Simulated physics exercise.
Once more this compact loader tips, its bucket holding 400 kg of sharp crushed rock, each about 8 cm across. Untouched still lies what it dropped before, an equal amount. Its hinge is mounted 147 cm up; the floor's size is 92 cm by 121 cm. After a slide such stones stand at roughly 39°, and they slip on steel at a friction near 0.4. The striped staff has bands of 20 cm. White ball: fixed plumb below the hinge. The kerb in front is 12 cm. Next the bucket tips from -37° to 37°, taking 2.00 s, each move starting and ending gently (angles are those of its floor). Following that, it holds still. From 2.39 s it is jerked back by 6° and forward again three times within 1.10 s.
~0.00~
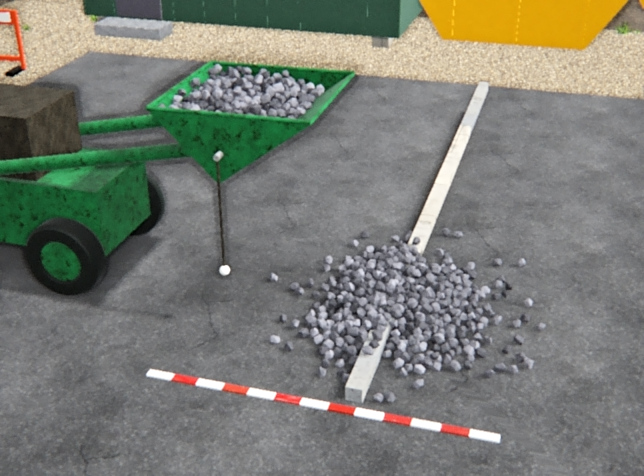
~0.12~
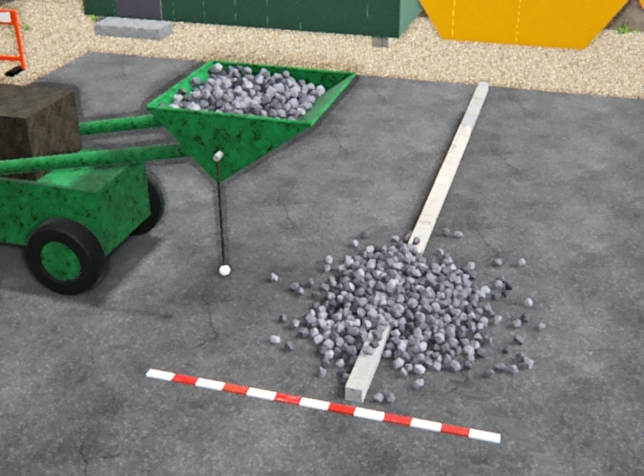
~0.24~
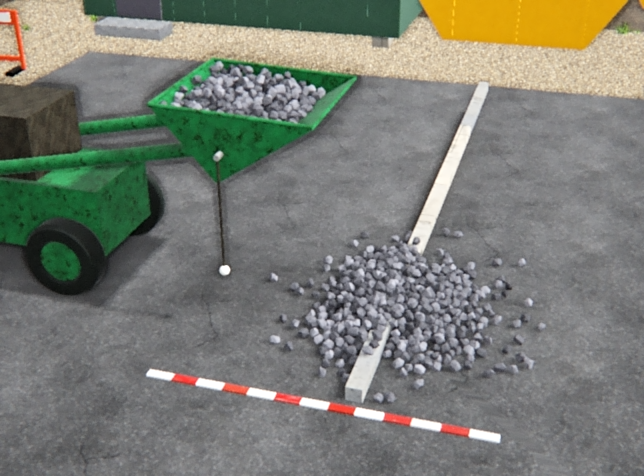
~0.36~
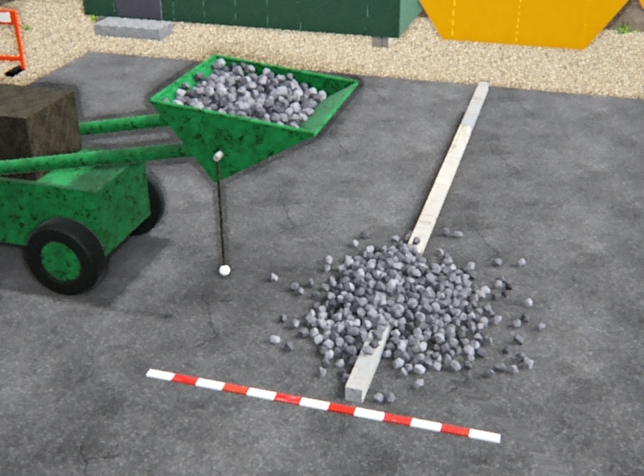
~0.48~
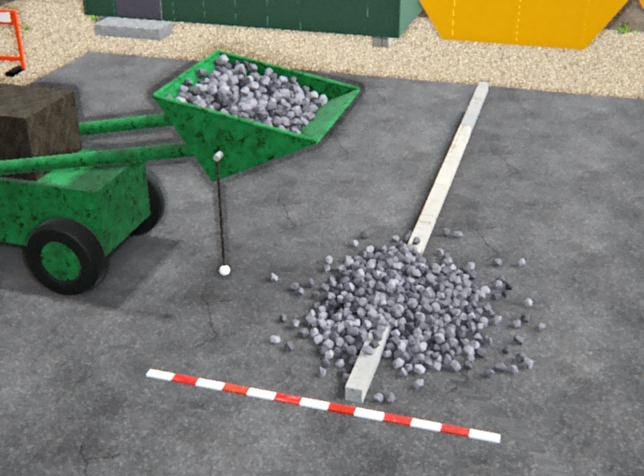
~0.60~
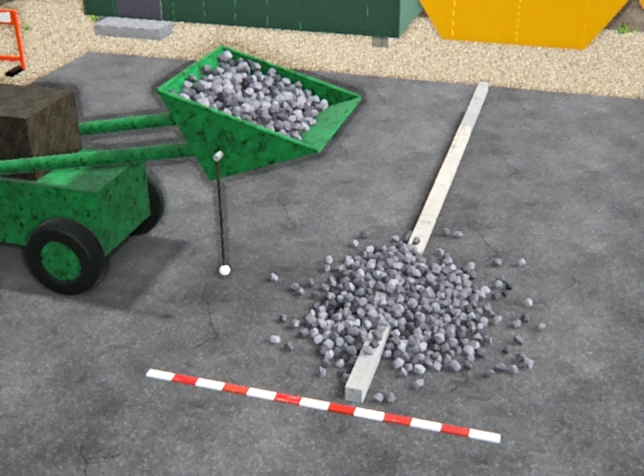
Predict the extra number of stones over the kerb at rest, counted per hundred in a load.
About 13 more per hundred stones.
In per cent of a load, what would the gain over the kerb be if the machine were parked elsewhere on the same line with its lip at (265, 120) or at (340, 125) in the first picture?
I'd guess close to 0 per cent first and close to 45 per cent second.
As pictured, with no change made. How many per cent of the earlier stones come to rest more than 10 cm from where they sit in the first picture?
I'd say roughly 5 per cent of them.
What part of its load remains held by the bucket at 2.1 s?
Held: Around 45 % of the load.
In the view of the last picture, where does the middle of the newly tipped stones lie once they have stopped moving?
The middle lies near (356, 280) in the last picture.
After 1.5 s the floor is at 25°; in per cent of one load, 99 in the bucket, 57 on this side of the kerb, 44 over the kerb; the foremost stones are at (524, 337).
After 2.1 s the floor is at 37°; in per cent of one load, 47 in the bucket, 109 on this side of the kerb, 44 over the kerb; the foremost stones are at (524, 337).
After 3.9 s the floor is at 37°; in per cent of one load, 0 in the bucket, 143 on this side of the kerb, 57 over the kerb; the foremost stones are at (524, 337).
After 6.6 s the floor is at 37°; in per cent of one load, 0 in the bucket, 143 on this side of the kerb, 57 over the kerb; the foremost stones are at (524, 337). Net gain over the kerb, 13.
